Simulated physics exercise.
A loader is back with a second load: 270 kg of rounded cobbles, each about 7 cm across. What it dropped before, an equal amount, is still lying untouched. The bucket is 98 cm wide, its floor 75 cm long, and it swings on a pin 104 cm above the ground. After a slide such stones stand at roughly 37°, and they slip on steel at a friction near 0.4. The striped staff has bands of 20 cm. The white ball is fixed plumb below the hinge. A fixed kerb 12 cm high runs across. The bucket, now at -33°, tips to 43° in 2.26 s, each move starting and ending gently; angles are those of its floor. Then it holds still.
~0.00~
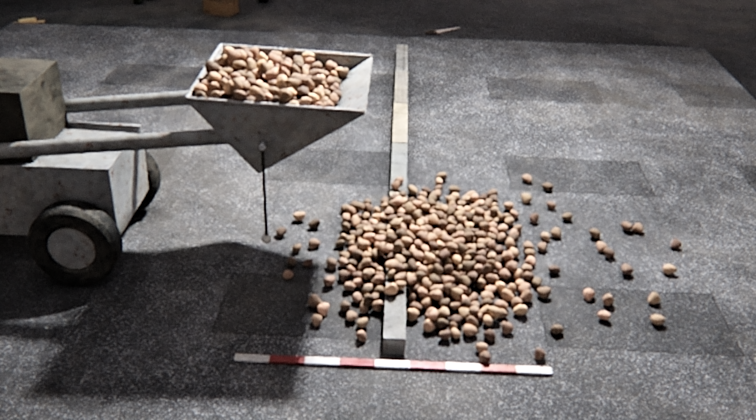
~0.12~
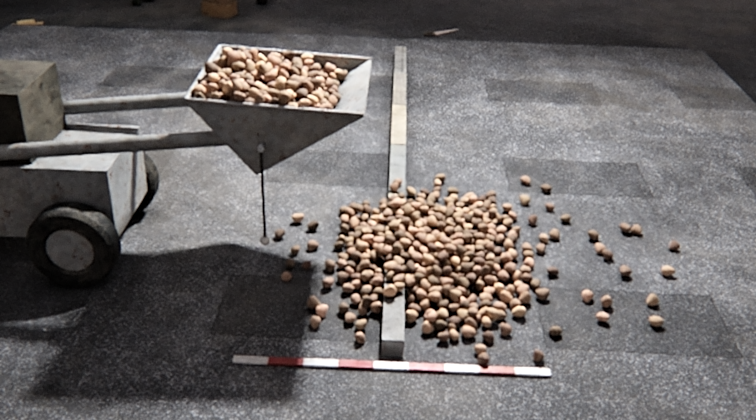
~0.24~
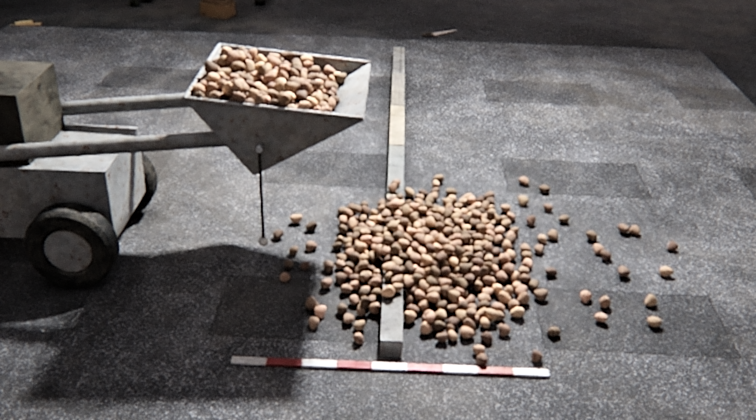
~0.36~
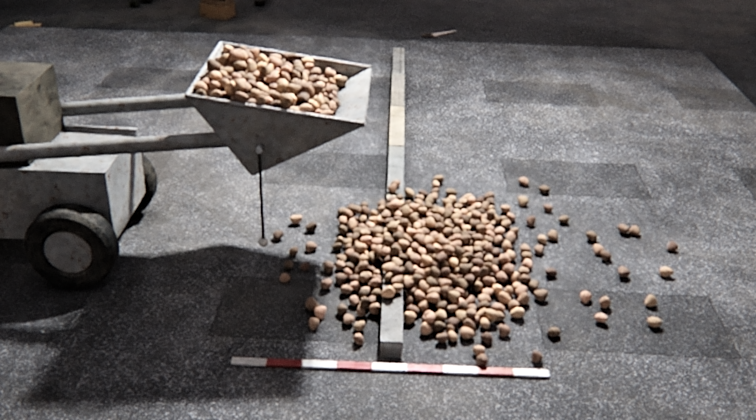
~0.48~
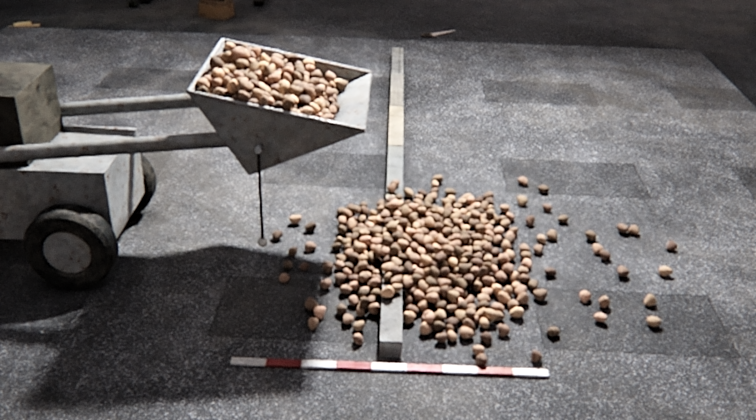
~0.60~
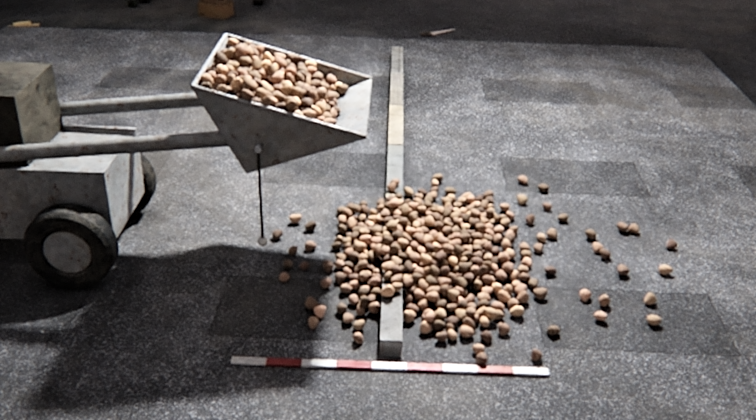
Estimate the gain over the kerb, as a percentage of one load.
Roughly 25 per cent of a load more.
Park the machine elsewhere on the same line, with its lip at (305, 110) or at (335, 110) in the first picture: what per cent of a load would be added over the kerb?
First some 0, then 5 per cent.
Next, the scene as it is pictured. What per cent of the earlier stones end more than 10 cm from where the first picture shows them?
Roughly 10 per cent of them.
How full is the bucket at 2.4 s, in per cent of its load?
Roughly 0 per cent is still inside.
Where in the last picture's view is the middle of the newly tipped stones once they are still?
Near (368, 244).
After 1.7 s the floor is at 31°; in per cent of one load, 79 in the bucket, 48 on this side of the kerb, 73 over the kerb; the foremost stones are at (641, 263).
After 2.4 s the floor is at 43°; in per cent of one load, 2 in the bucket, 102 on this side of the kerb, 96 over the kerb; the foremost stones are at (641, 263).
After 2.7 s the floor is at 43°; in per cent of one load, 0 in the bucket, 102 on this side of the kerb, 98 over the kerb; the foremost stones are at (641, 263).
After 5.1 s the floor is at 43°; in per cent of one load, 0 in the bucket, 102 on this side of the kerb, 98 over the kerb; the foremost stones are at (641, 263). Net gain over the kerb, 25.
